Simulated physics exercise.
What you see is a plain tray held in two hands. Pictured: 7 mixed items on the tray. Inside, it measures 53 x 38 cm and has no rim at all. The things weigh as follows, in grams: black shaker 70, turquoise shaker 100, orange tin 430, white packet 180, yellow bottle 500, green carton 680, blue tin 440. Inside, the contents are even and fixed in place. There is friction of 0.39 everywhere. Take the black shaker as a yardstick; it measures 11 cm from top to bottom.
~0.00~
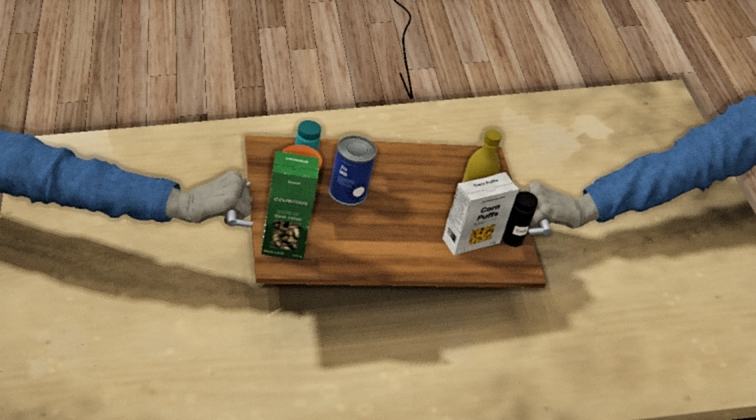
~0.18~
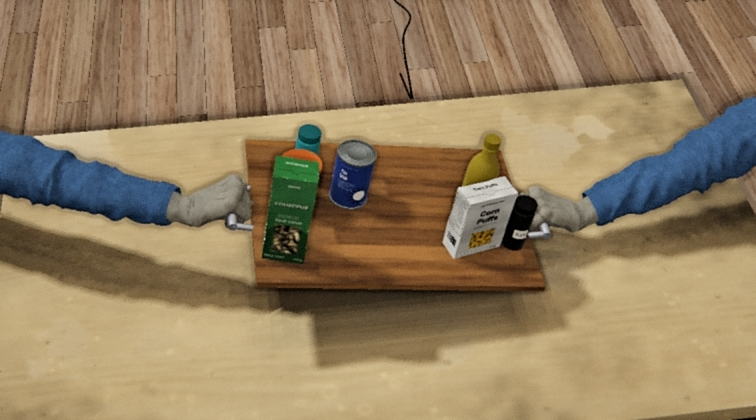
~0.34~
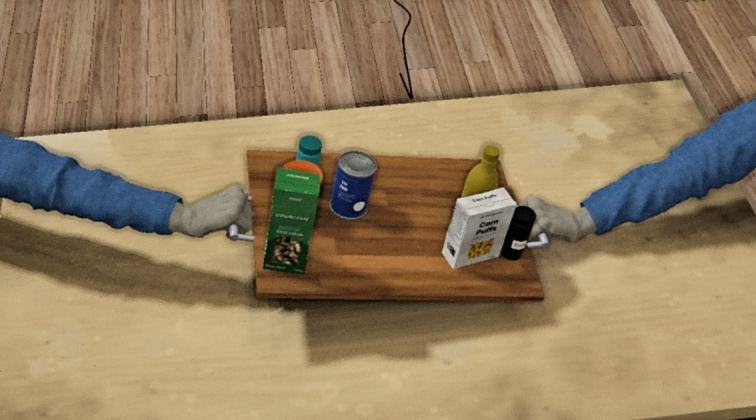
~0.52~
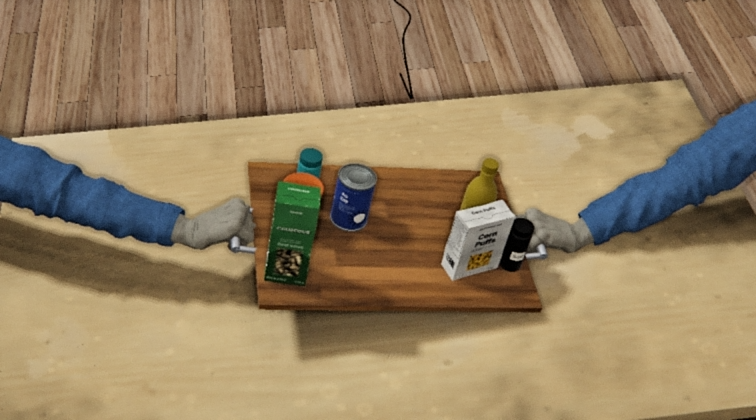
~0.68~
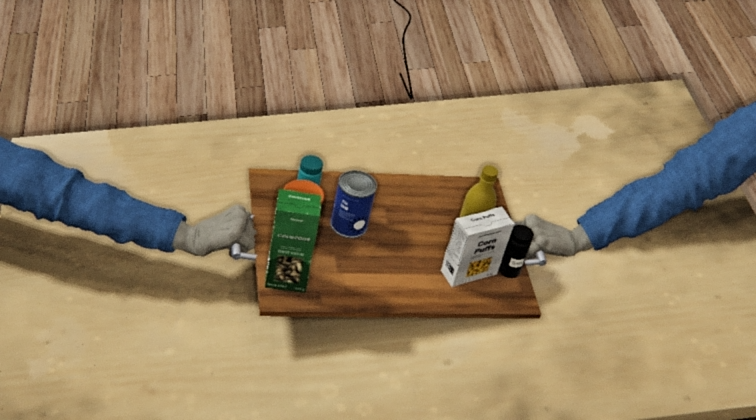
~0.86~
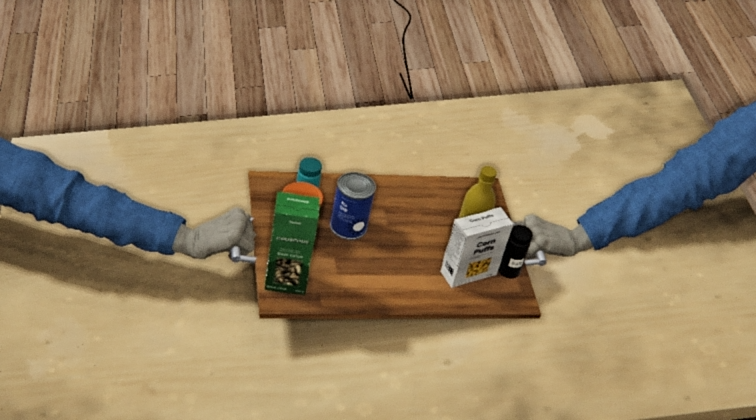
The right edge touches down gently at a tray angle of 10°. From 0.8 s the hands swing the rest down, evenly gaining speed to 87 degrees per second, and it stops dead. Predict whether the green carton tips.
It holds its balance.
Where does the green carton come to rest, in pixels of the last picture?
It comes to a stop close to (280, 275).
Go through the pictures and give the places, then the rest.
Right edge 9 cm above the table; green carton (290, 207); black shaker (520, 219), in the first frame.
Right edge 8 cm above the table; white packet (479, 218), in the second frame.
Right edge 5 cm above the table; blue tin (353, 186), in the third frame.
Right edge 2 cm above the table; black shaker (517, 245), in the fourth frame.
Right edge on the table, tray at 10°; white packet (477, 247), in the fifth frame.
Right edge on the table, tray at 9°; green carton (292, 245), in the sixth frame.
Around 0.96 s, right edge on the table, tray at 5°.
Around 1.06 s, tray flat on the table.
Finally (1.6 s), all 7 still in place (within 5 cm). In the last view, green carton near (280, 275).
